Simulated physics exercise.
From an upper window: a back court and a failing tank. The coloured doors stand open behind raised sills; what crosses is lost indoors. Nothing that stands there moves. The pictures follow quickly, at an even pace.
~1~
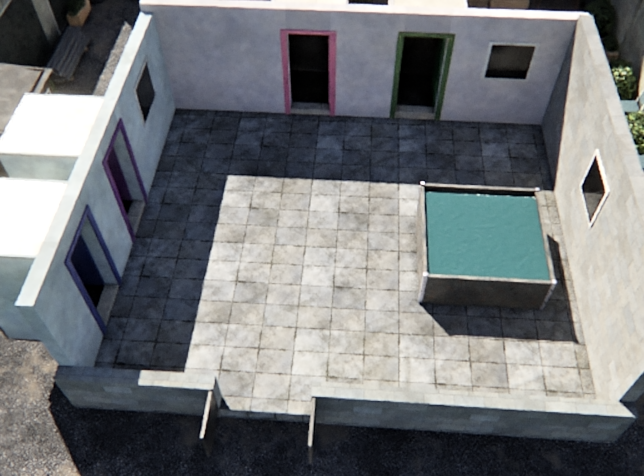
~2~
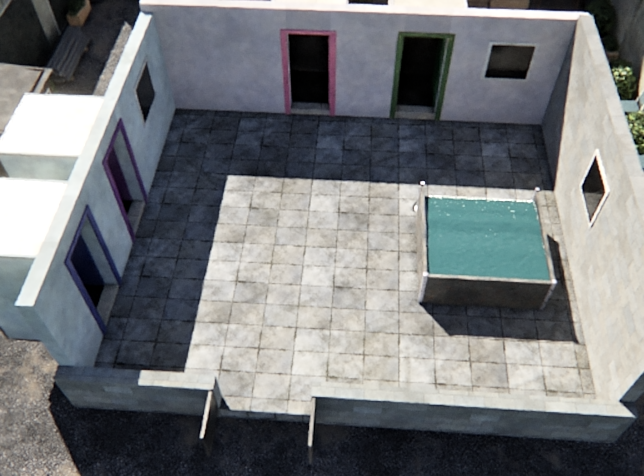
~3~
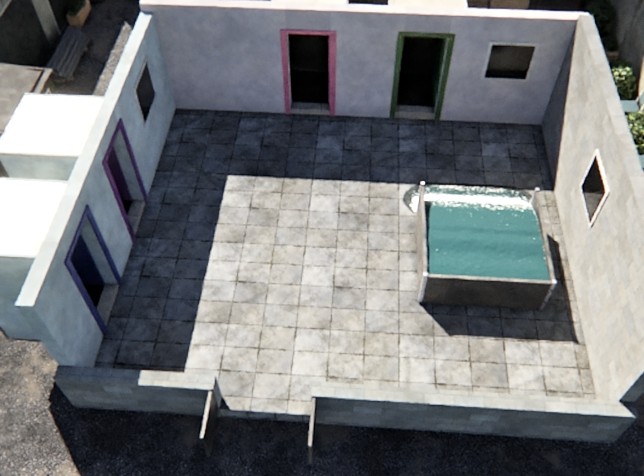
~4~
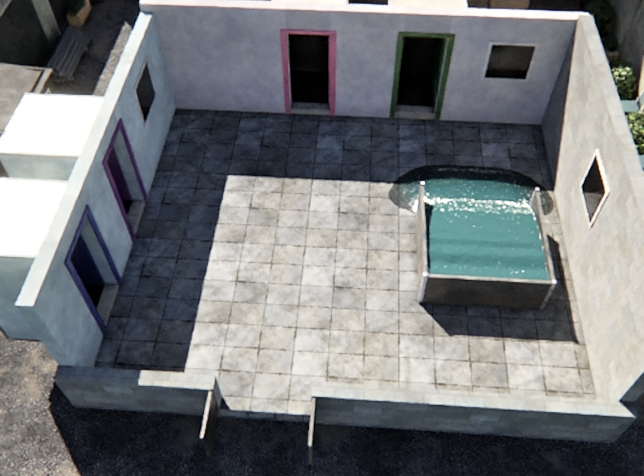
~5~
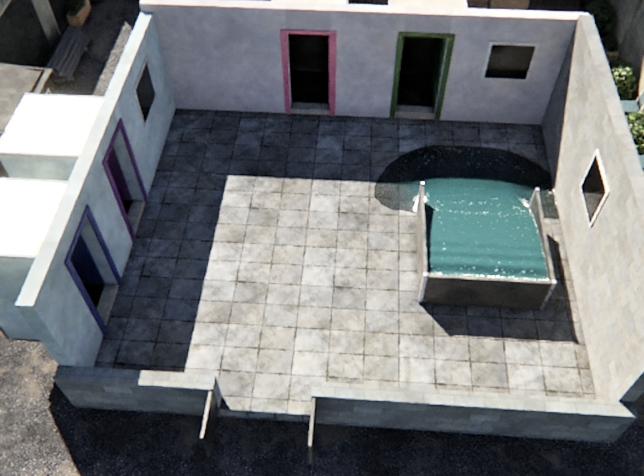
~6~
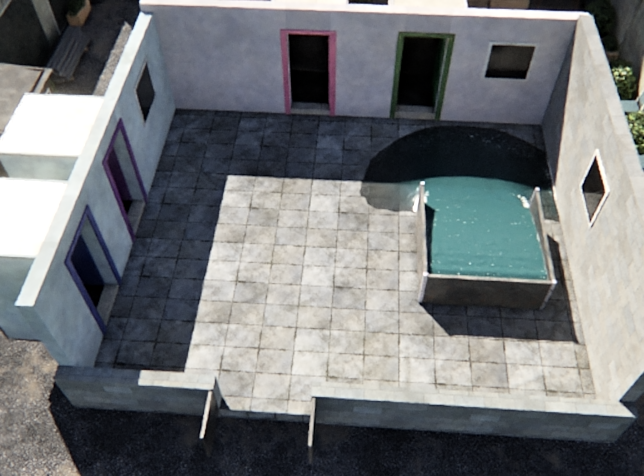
Water in the open tank lay still at first, then poured out over its far side and spread across the paving behind it in a widening dark patch, reaching further toward the back wall.
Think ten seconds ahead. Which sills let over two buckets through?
One by one: The blue door admits no more than that; the pink door admits no more than that; the green door lets in a lot; the purple door admits no more than that.
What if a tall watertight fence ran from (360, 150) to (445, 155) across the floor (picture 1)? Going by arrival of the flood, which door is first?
First comes the one in green.
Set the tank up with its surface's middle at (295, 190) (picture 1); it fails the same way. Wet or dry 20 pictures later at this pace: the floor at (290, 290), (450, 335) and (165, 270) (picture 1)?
One after the other: Not flooded, no water, under water.
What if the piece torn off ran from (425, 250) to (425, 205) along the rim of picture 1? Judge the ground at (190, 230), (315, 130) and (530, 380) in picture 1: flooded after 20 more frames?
As listed: Awash, awash, not flooded.
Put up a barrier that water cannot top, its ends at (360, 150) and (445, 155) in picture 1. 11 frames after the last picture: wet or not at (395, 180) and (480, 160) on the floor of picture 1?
In that order: Under water, flooded.
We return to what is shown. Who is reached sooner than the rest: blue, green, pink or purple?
I say the green-painted one.
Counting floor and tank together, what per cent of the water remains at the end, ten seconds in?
I make it 94 per cent.
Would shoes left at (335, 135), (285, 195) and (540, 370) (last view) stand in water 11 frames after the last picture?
In turn: Awash, free of water, free of water.
A moment on, water covers 20 % of the floor; the blue door not reached, the pink door not reached, the green door over two buckets in, the purple door not reached.
Next, water covers 25 % of the floor; the blue door not reached, the pink door wet at the sill, nothing in, the green door far over two buckets in, the purple door not reached.
Then, water covers 35 % of the floor; the blue door not reached, the pink door wet at the sill, nothing in, the green door far over two buckets in, the purple door not reached.
Later, water covers 70 % of the floor; the blue door wet at the sill, nothing in, the pink door wet at the sill, nothing in, the green door far over two buckets in, the purple door wet at the sill, nothing in.
In the end, water covers 90 % of the floor; the blue door wet at the sill, nothing in, the pink door wet at the sill, nothing in, the green door far over two buckets in, the purple door under two buckets in.
